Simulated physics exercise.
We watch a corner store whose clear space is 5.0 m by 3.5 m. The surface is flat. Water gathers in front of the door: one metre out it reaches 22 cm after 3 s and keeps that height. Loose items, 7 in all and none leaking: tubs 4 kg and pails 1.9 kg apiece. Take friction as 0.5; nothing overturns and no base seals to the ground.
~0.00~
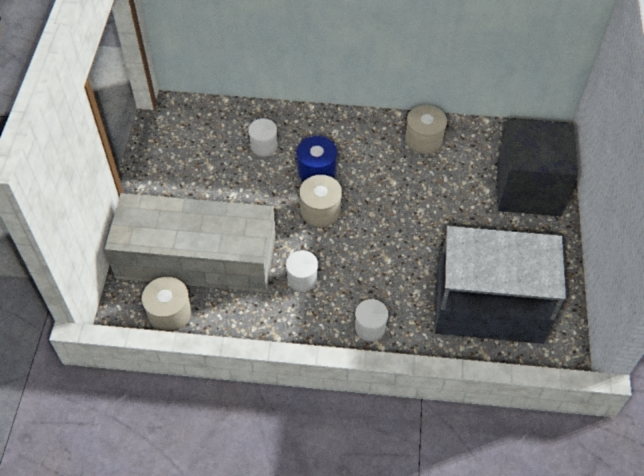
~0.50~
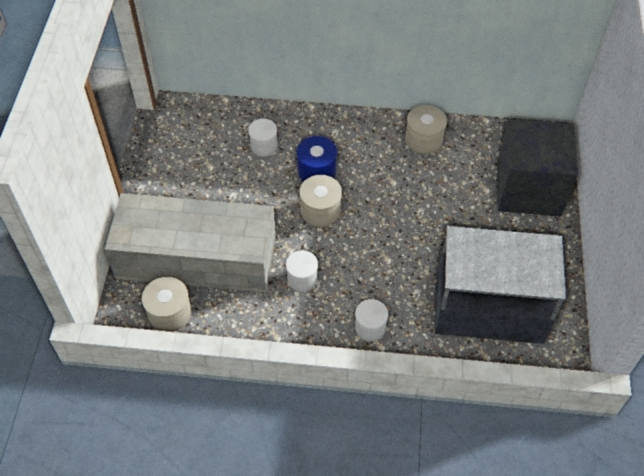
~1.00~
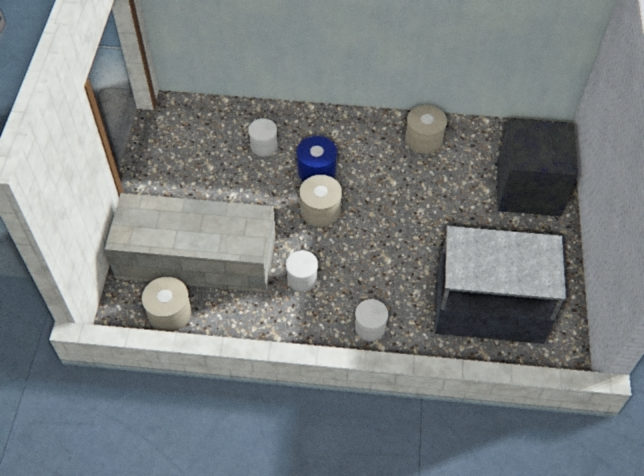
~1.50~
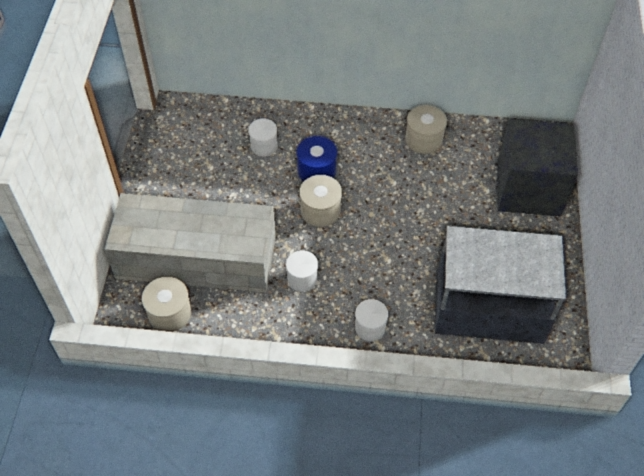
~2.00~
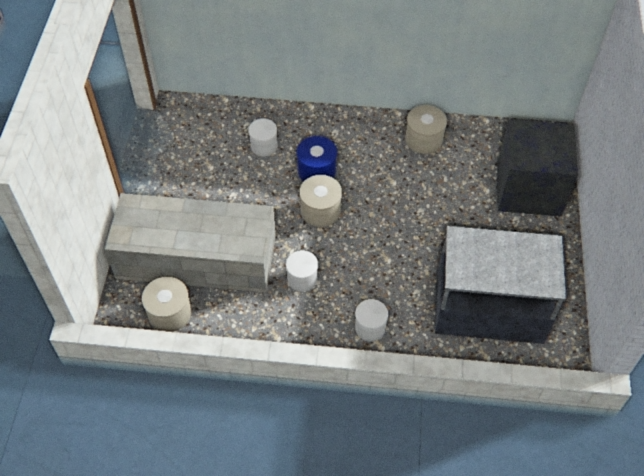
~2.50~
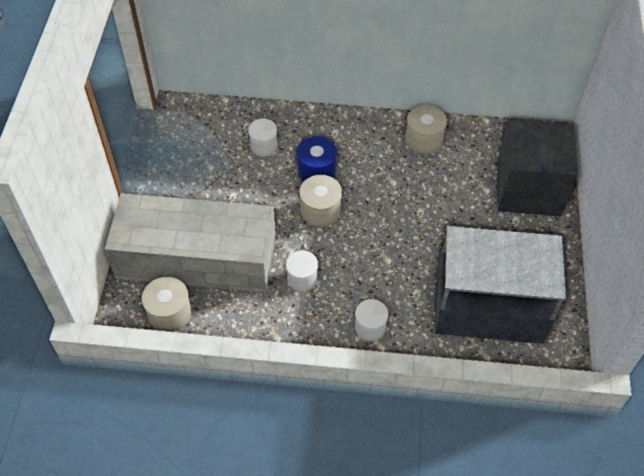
Blue water spreads across the grey paving outside, then slips through the doorway at left and fans over the speckled floor just inside, while everything else and the camera stay still. The setting is a small corner store, seen from high above its low front wall. A blue tub sits among cream tubs and white pails, between a pale block at left and dark ones at right.
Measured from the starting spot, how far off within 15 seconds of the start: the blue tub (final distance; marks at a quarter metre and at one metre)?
The blue tub travels far.
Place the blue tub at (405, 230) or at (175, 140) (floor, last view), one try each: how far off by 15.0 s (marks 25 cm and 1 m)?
In turn: It ends far away; it gets carried off.
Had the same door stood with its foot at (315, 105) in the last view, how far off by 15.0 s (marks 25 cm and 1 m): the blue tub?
In that case the blue tub gets carried off.
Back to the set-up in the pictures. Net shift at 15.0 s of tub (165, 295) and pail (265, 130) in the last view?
In turn: 20 cm, 200 cm.
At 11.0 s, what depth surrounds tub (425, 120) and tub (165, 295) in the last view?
Roughly 18 and 10 cm.
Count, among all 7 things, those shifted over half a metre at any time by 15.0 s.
6 of them.
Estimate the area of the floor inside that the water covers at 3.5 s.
Roughly 4.0 m2.
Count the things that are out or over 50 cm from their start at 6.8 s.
4 of them.
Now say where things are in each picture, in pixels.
The first picture shows the blue tub at (317, 152), on the bottom; water covers 0.0 m2; 0 of 7 have shifted.
The second picture shows the blue tub at (317, 152), on the bottom; water covers 0.0 m2; 0 of 7 have shifted.
The third picture shows the blue tub at (317, 152) rests on the ground; 0.0 m2 under water; 0 of 7 have shifted.
The fourth picture shows the blue tub at (317, 152), on the bottom; water covers 0.0 m2; 0 of 7 have shifted.
The fifth picture shows the blue tub at (317, 152), on the bottom; water covers 0.3 m2; 0 of 7 have shifted.
The sixth picture shows the blue tub at (317, 152) rests on the ground; water covers 1.1 m2; 0 of 7 have shifted.
After 3.5 s the blue tub is near (329, 150), 0.1 m from its start, aground; 0 afloat.
After 6.8 s the blue tub is near (473, 212), 1.9 m from its start, afloat; 4 afloat.
After 11.0 s the blue tub is near (578, 322), 3.3 m from its start, afloat; 7 afloat.
After 15.0 s the blue tub is near (456, 331), 2.7 m from its start, afloat; 7 afloat.
